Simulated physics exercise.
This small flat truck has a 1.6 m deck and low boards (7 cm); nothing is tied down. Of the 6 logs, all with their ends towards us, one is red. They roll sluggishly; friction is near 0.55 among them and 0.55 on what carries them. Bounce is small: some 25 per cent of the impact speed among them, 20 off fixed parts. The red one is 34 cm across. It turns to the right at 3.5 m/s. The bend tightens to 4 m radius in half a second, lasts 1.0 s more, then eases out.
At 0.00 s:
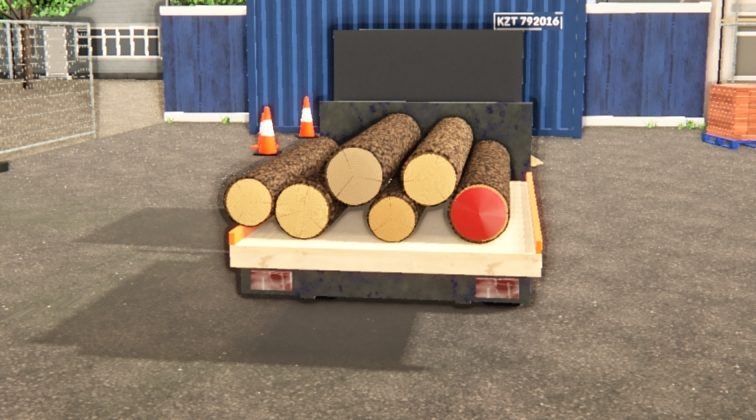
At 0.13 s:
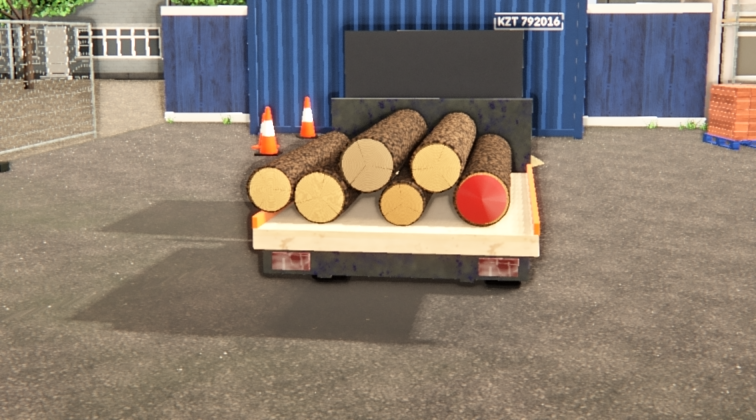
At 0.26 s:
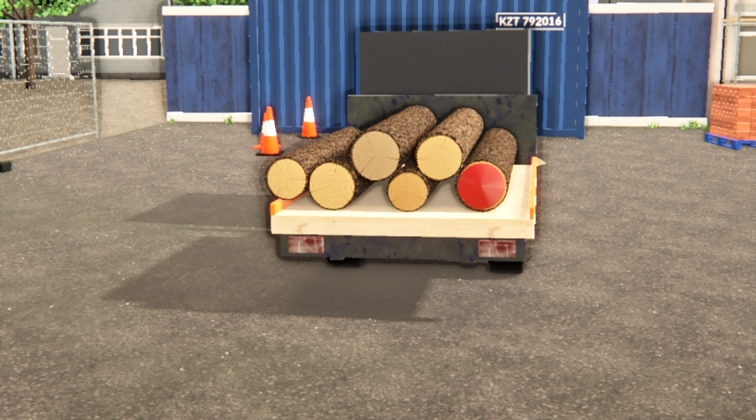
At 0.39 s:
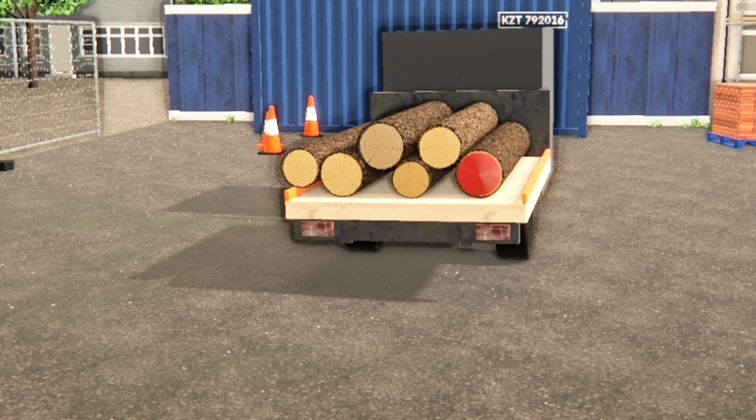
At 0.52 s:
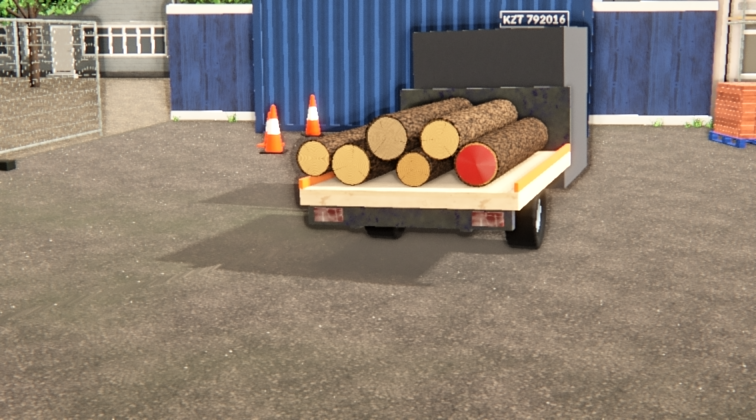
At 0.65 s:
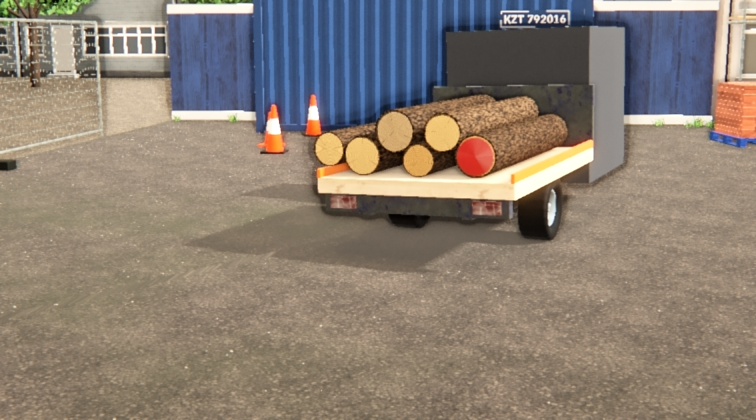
At the start, a small flat truck carries six stacked logs, one with a red end, their ends facing the viewer, near a blue container. It drives away, then turns right as its deck dips slightly to the left, showing more of its right side, while the logs barely shift.
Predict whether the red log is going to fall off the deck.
The red one stays aboard.
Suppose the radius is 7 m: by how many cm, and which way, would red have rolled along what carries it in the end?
About 0 cm to the left.
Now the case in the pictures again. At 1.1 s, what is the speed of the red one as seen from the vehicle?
Near 0.6 m/s.
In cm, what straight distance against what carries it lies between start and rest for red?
Red 110.
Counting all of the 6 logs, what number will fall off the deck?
The count is 5.
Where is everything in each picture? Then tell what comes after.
Red (479, 214); 4 of the 6 make up the bottom layer, in the first picture.
Red (482, 200); the deck is level, in the second picture.
Red (481, 187); the deck is a shade lower on the left, in the third picture.
Red (479, 175); the deck slopes 2° down to the left, in the fourth picture.
Red (476, 165); the deck slopes 2° down to the left, in the fifth picture.
Red (474, 157); the deck slopes 2° down to the left, in the sixth picture.
By 1.1 s, red is on the deck, 60 cm from the right edge, rolling left; 1 off so far.
By 1.6 s, red is on the deck, 60 cm from the left edge, rolling left; 3 off so far.
By 2.2 s, red is on the deck, 20 cm from the left edge, rolling left; 5 off so far.
Finally (2.8 s), red is on the deck, 20 cm from the left edge; 5 off so far.
